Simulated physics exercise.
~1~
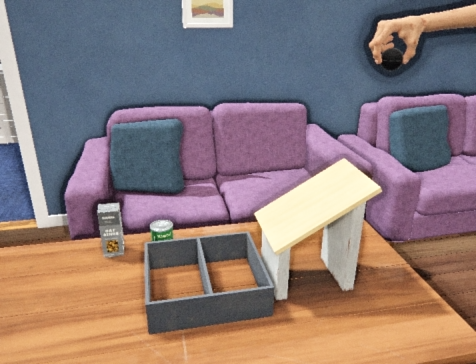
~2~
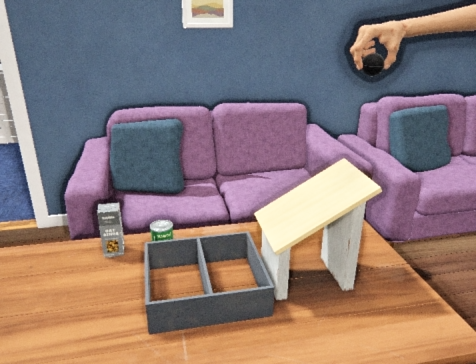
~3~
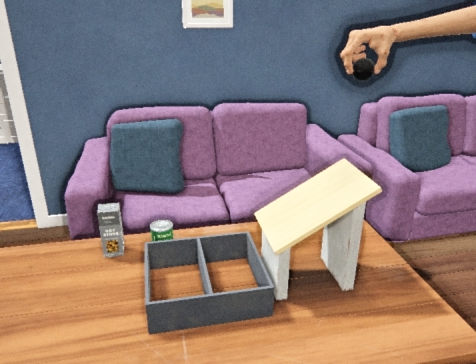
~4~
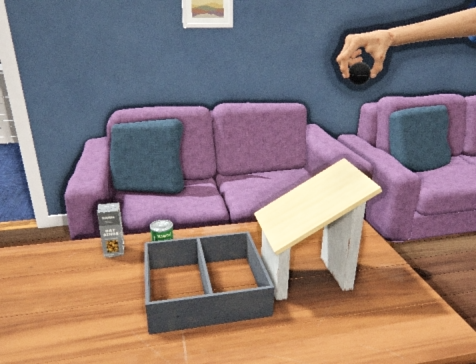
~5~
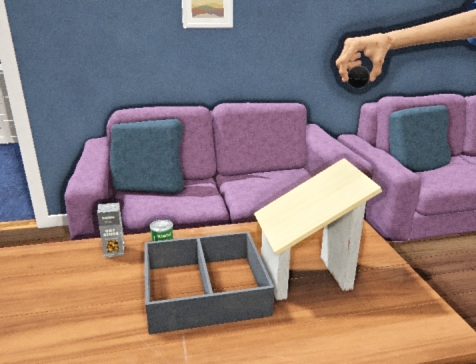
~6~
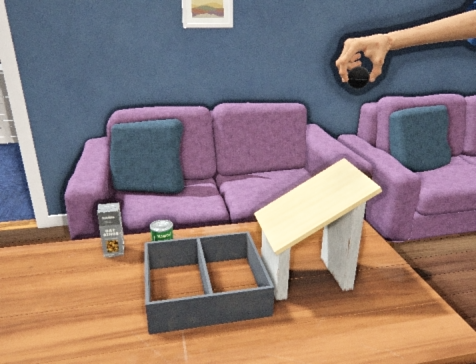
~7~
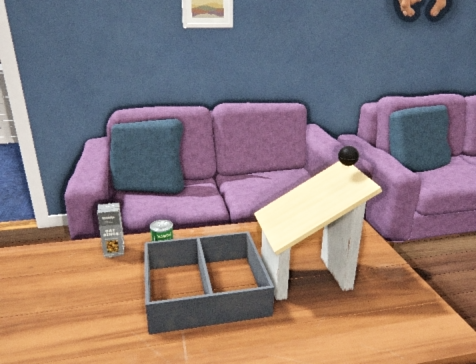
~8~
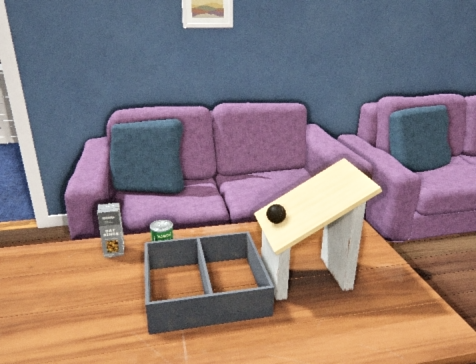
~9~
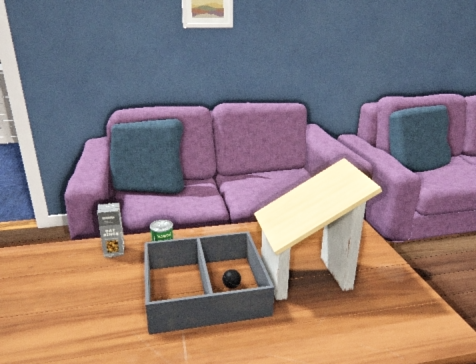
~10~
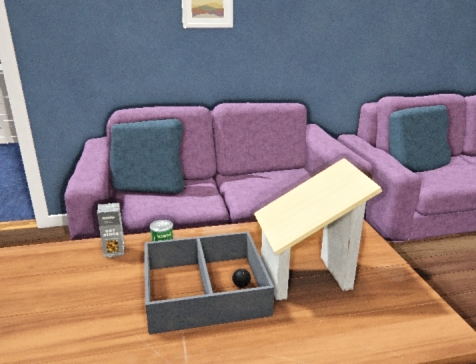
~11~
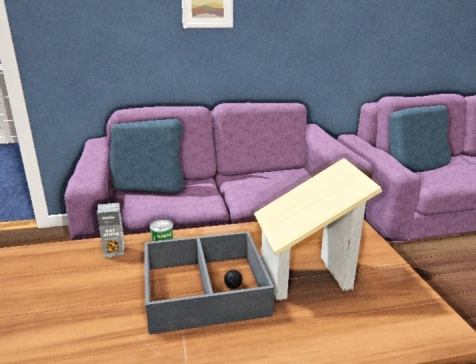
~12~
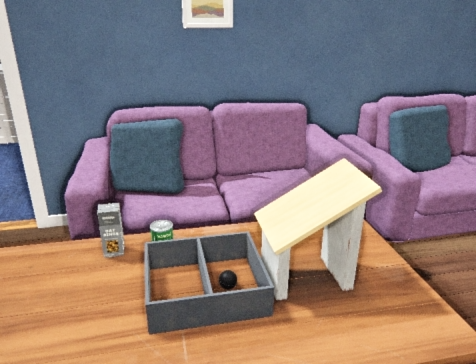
A hand holds a black ball at the upper right of a living room, seen from slightly above a wooden table with purple sofas and a blue wall behind. On the table, a pale sloping board on white supports stands right of a dark grey two-bay tray, with a grey carton and a green tin behind at left. The hand drifts left and slightly down, pauses, then releases the ball and withdraws. The ball lands on the board's upper end, rolls down leftward and drops into the nearer, right-hand bay. It shifts slightly right, then left, and ends there, the carton and tin unmoved.
